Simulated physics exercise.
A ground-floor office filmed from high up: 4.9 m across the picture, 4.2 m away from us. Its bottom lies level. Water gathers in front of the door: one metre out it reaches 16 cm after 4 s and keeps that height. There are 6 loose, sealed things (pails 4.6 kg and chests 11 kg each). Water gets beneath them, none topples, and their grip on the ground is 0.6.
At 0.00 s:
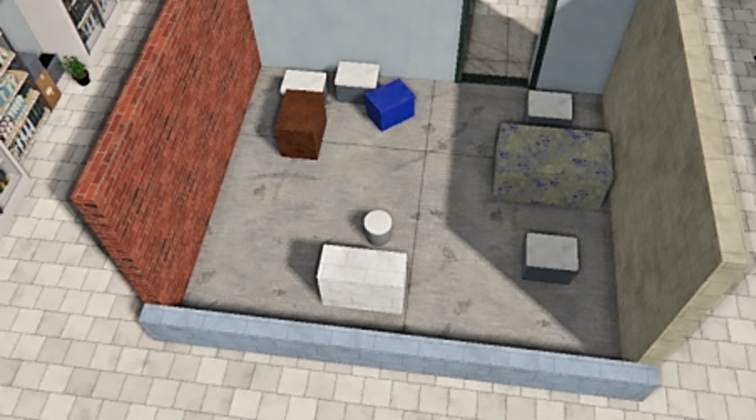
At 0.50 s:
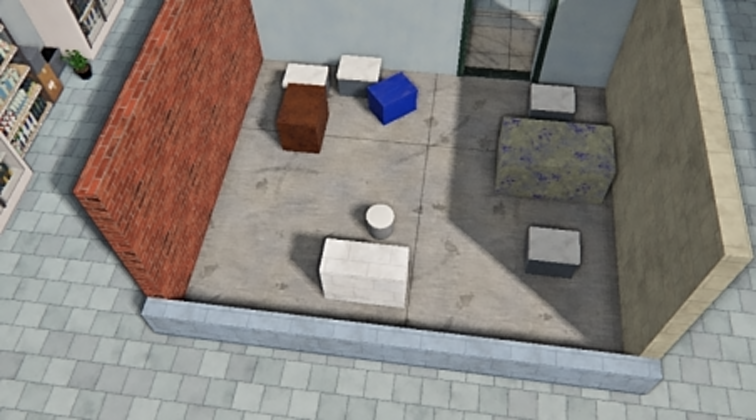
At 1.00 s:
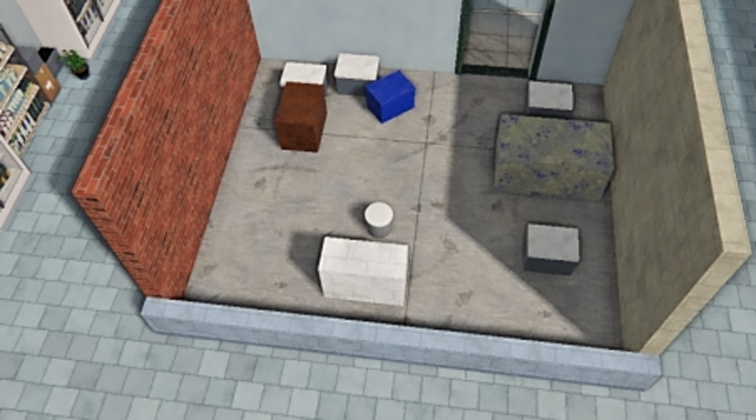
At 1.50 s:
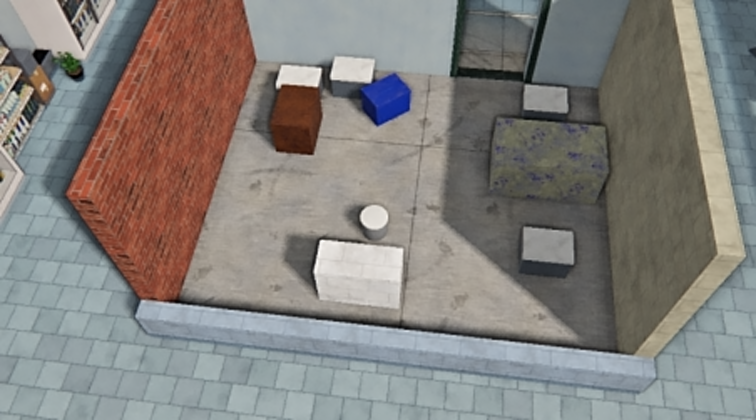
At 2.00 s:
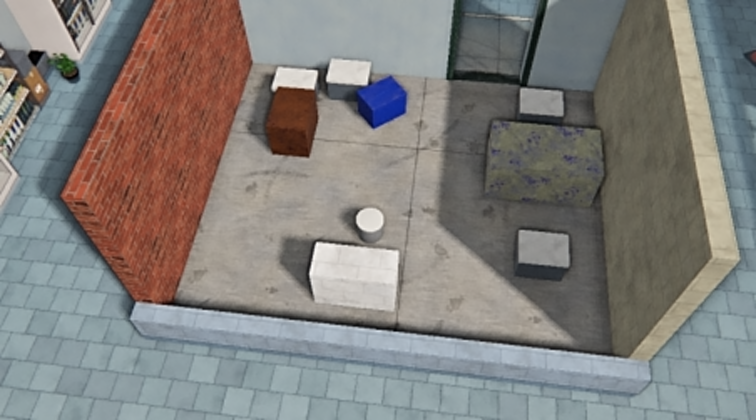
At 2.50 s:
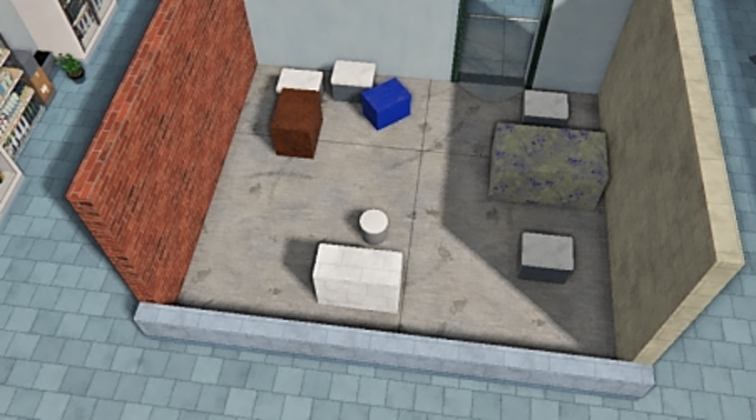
Roofless room with a red brick wall seen from above, blue and brown boxes staying still while pale paving outside turns bluish.
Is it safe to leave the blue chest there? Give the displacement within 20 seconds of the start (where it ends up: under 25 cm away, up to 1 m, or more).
The blue chest barely shifts.
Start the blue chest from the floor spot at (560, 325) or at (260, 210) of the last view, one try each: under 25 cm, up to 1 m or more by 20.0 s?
In that order: It ends far away; it gets carried off.
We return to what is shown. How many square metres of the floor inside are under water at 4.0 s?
Some 2.5 m2.
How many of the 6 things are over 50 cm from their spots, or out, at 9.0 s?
By then 0.
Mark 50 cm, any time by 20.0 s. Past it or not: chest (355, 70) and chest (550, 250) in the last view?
In that order: Under, over.
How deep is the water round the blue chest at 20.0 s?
Roughly 5 cm.
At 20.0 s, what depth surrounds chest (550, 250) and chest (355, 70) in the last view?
About 9 and 6 cm.
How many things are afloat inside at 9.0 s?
1 of them.
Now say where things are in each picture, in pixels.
The first picture shows the blue chest at (390, 95) rests on the ground; 0.0 m2 under water; 0 of 6 have shifted.
The second picture shows the blue chest at (393, 89) rests on the ground; 0.0 m2 under water; 0 of 6 have shifted.
The third picture shows the blue chest at (390, 87), on the bottom; 0.0 m2 under water; 0 of 6 have shifted.
The fourth picture shows the blue chest at (386, 90), on the bottom; water covers 0.0 m2; 0 of 6 have shifted.
The fifth picture shows the blue chest at (382, 92), on the bottom; 0.0 m2 under water; 0 of 6 have shifted.
The sixth picture shows the blue chest at (386, 94) rests on the ground; 0.2 m2 under water; 0 of 6 have shifted.
After 4.0 s the blue chest is near (386, 94), 0.0 m from its start, aground; 0 afloat.
After 9.0 s the blue chest is near (386, 94), 0.0 m from its start, aground; 1 afloat.
After 16.0 s the blue chest is near (386, 94), 0.0 m from its start, aground; 3 afloat.
After 20.0 s the blue chest is near (388, 95), 0.0 m from its start, aground; 5 afloat.
